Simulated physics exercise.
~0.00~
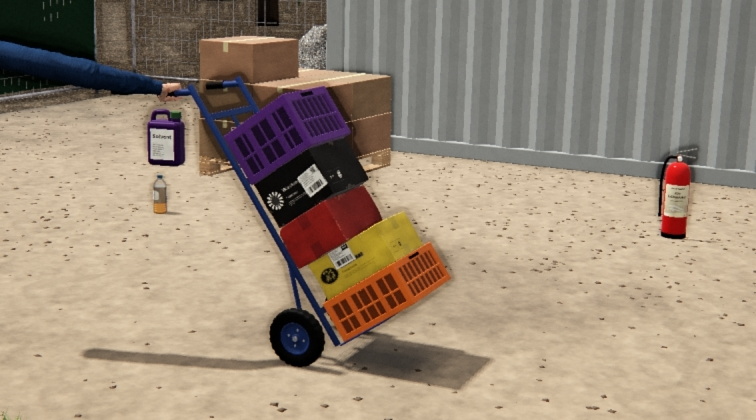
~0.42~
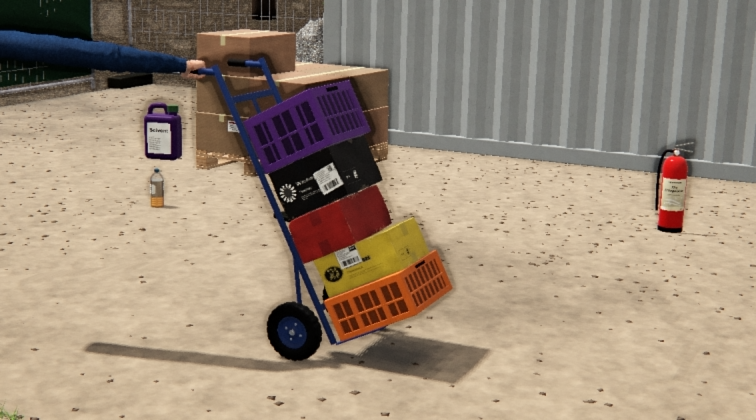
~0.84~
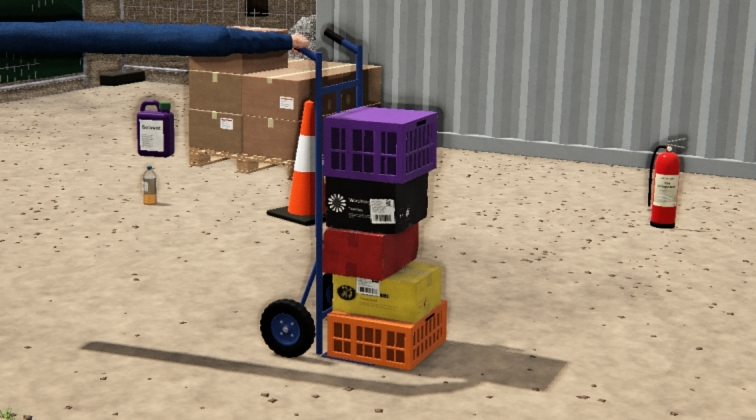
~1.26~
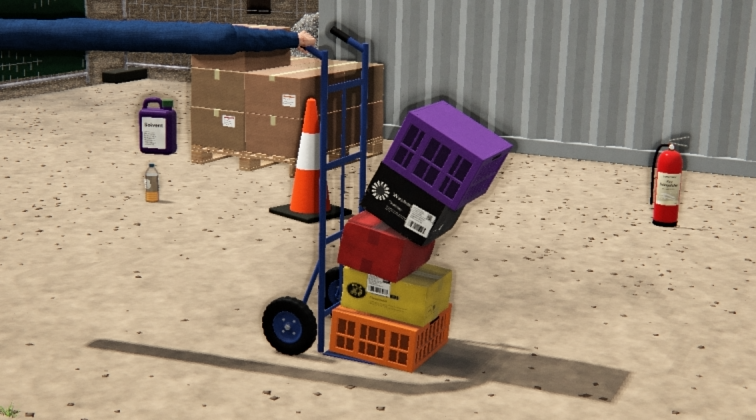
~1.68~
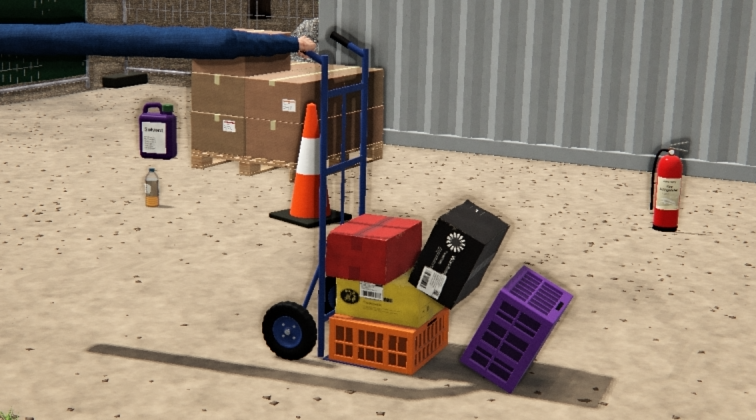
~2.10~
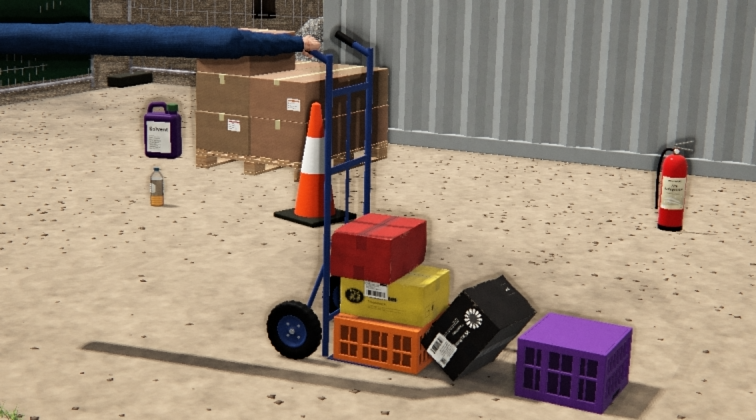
Sandy yard with a blue-sleeved arm tipping a loaded hand truck upright, purple crate and black box toppling right onto the ground.
